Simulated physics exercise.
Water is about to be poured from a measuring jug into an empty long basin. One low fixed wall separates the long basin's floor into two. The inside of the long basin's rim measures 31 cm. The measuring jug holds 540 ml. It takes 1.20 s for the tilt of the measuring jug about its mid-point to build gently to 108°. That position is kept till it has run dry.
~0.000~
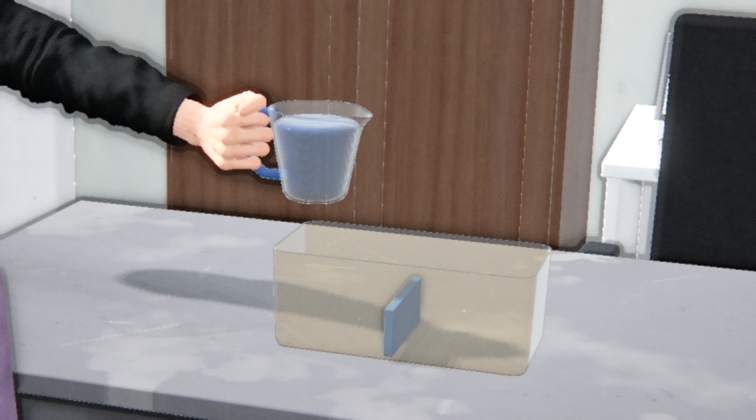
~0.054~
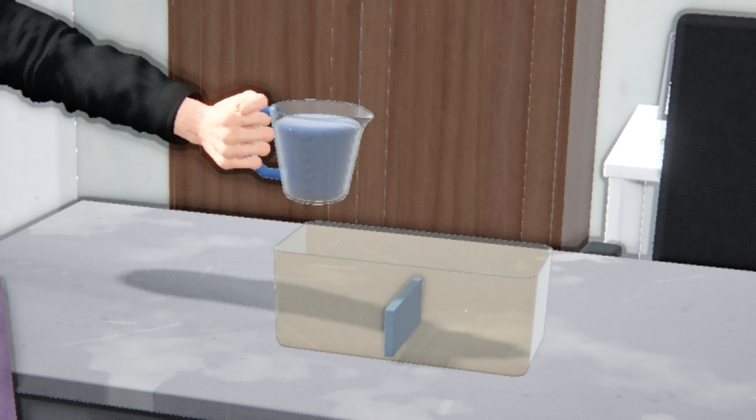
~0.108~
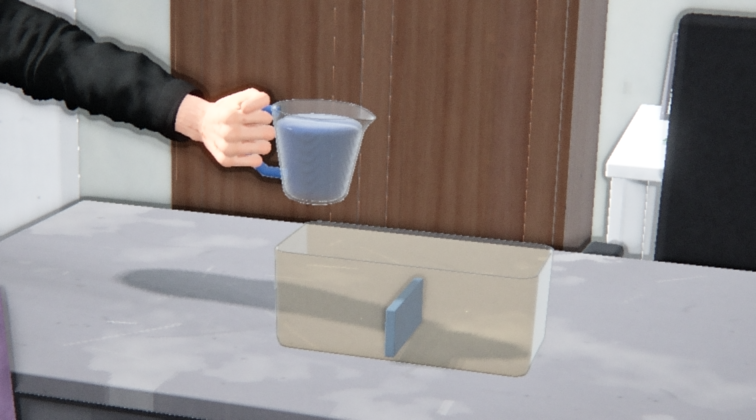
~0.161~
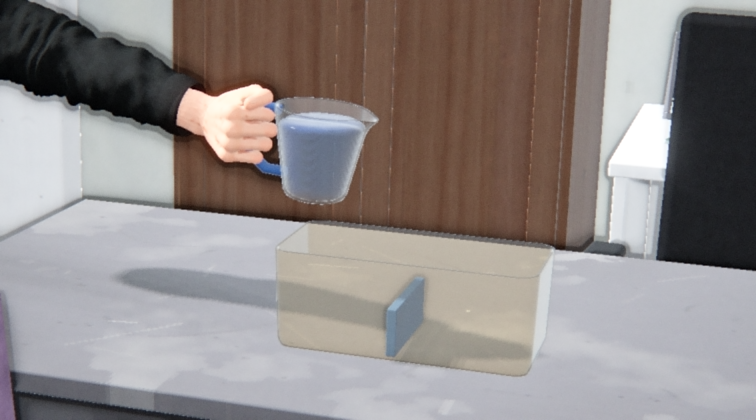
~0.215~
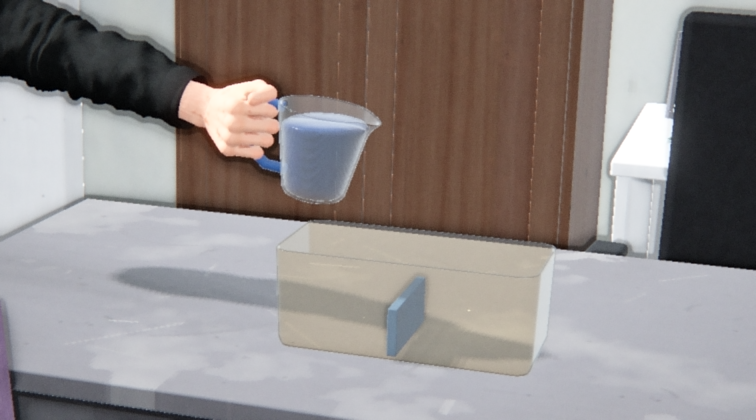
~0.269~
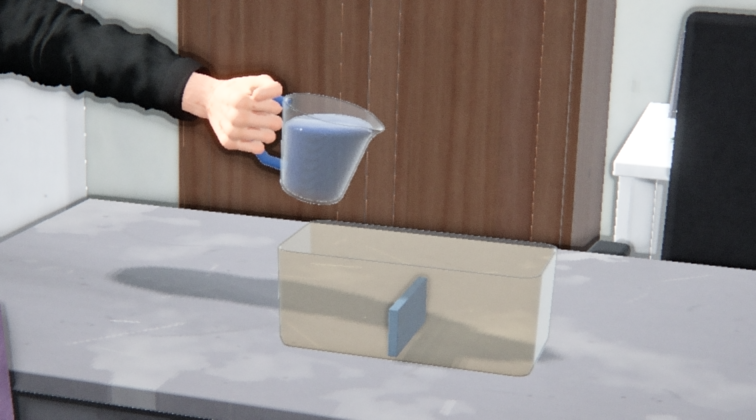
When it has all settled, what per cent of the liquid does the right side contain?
The right side contains about 63 per cent.
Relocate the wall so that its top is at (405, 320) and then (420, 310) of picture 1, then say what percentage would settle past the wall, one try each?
Respectively 65 and 40 %.
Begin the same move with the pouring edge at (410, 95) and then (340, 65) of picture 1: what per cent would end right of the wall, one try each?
100 and 25 %.
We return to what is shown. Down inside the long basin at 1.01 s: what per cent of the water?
My estimate is about 80 percent.
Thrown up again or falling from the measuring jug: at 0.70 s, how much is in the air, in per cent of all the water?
Near 20 per cent of it all.
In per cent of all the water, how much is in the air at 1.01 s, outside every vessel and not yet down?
It comes to some 8 percent of the total.
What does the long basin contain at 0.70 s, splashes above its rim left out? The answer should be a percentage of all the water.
Some 14 per cent.
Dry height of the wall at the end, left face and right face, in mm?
Close to 48 mm left and close to 42 mm right.
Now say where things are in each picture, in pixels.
It leans 0°; its right rim is at (372, 115); the water meets the walls at (278, 118) and (361, 126); the long basin's rim runs from (289, 236) to (544, 264); the wall's top is at (404, 295), in the first picture.
It leans 1°; its right rim is at (373, 116); the water meets the walls at (279, 118) and (362, 126), in the second picture.
It leans 2°; its right rim is at (375, 118); the water meets the walls at (282, 118) and (363, 127), in the third picture.
It leans 5°; its right rim is at (377, 120); the water meets the walls at (284, 117) and (366, 127), in the fourth picture.
It leans 8°; its right rim is at (380, 123); the water meets the walls at (286, 118) and (370, 127), in the fifth picture.
It leans 13°; its right rim is at (384, 129); the water meets the walls at (289, 119) and (375, 128), in the sixth picture.
By 0.70 s the tilt is 68° and 67 per cent is still to pour, 1 is left of the wall and 13 right of it.
By 1.01 s the tilt is 102° and 11 per cent is still to pour, 20 is left of the wall and 61 right of it.
By 1.34 s the tilt is 108° and 0 per cent is still to pour, 36 is left of the wall and 63 right of it.
By 1.70 s the tilt is 108° and 0 per cent is still to pour, 36 is left of the wall and 63 right of it.
At rest 36 per cent lies left of the wall, 63 right of it and 0 outside.
